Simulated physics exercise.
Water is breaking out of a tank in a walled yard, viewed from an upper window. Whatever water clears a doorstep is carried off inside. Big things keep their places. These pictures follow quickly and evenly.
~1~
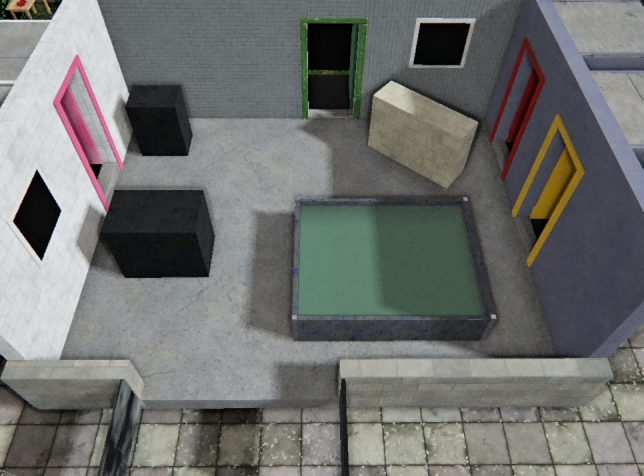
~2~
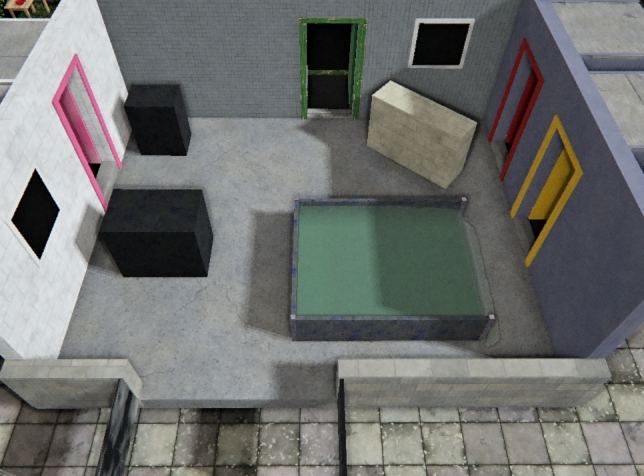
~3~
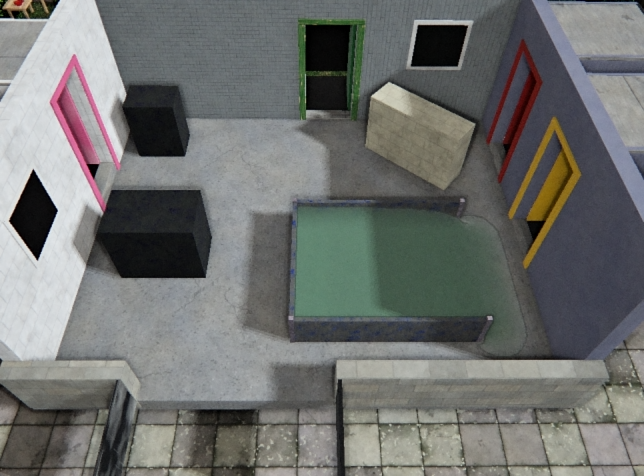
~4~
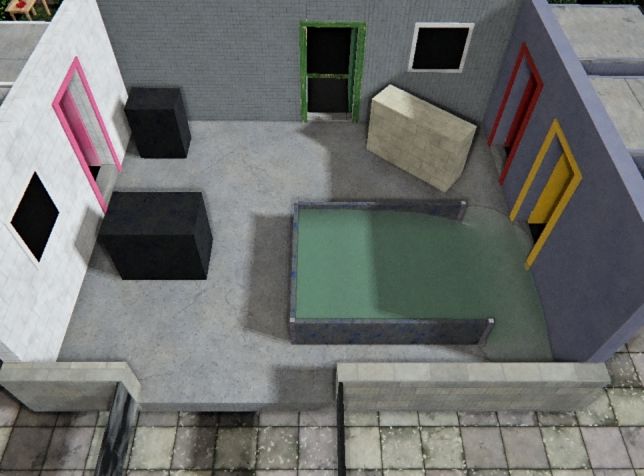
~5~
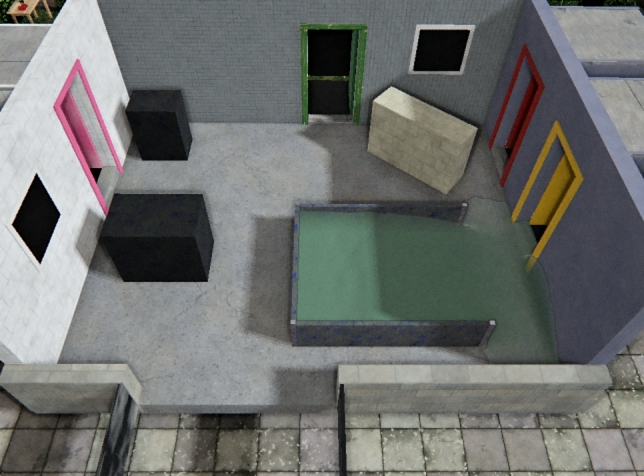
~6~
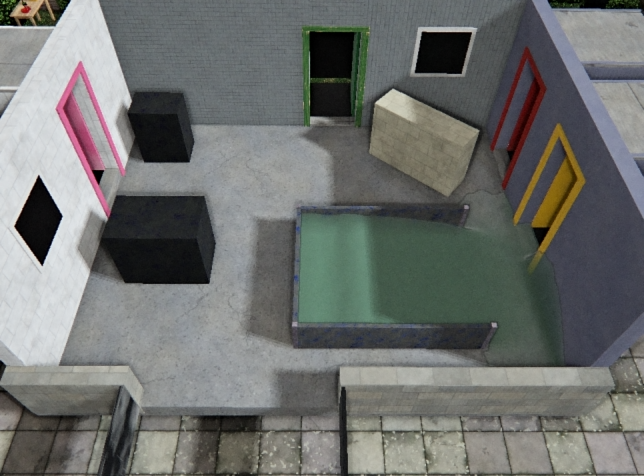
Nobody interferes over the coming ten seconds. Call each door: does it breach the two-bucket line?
Calls: The yellow door breaches it; the pink door does not breach it; the green door does not breach it; the red door breaches it.
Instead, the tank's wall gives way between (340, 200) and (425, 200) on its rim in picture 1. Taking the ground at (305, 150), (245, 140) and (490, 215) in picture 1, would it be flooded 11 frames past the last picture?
In turn: Inundated, then inundated, then inundated.
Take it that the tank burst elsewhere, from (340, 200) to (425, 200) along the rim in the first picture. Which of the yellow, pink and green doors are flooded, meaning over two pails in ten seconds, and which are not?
Yellow: Over the line; pink: Under the line; green: Over the line.
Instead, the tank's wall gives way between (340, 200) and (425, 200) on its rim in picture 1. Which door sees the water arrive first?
It's the one in green.
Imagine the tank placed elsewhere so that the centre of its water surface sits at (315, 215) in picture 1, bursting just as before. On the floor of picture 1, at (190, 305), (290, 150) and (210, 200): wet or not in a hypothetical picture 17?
Going through them in that order: Still bare, still bare and still bare.
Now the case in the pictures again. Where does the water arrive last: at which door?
It is the one in pink.
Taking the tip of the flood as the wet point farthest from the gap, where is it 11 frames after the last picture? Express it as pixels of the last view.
Close to (482, 130).
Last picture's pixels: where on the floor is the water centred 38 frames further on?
Centre: Close to (377, 253).
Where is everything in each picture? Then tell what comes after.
In the first picture, the tank at (387, 257) is whole and still.
In the second picture, the front is at (490, 341), out from the gap at (468, 270).
In the third picture, the front is at (511, 350), out from the gap at (465, 273).
In the fourth picture, water pours out at (466, 276) and has run to a hidden place.
In the fifth picture, water pours out at (467, 278) and has run to a hidden place.
In the sixth picture, the front is at (505, 196), out from the gap at (469, 281).
A moment on, water covers 10 % of the floor; the yellow door far over two buckets in, the pink door not reached, the green door not reached, the red door wet at the sill, nothing in.
Next, water covers 20 % of the floor; the yellow door far over two buckets in, the pink door not reached, the green door not reached, the red door wet at the sill, nothing in.
Then, water covers 40 % of the floor; the yellow door far over two buckets in, the pink door not reached, the green door wet at the sill, nothing in, the red door wet at the sill, nothing in.
Later, water covers 70 % of the floor; the yellow door far over two buckets in, the pink door wet at the sill, nothing in, the green door under two buckets in, the red door under two buckets in.
In the end, water covers 90 % of the floor; the yellow door far over two buckets in, the pink door wet at the sill, nothing in, the green door under two buckets in, the red door over two buckets in.
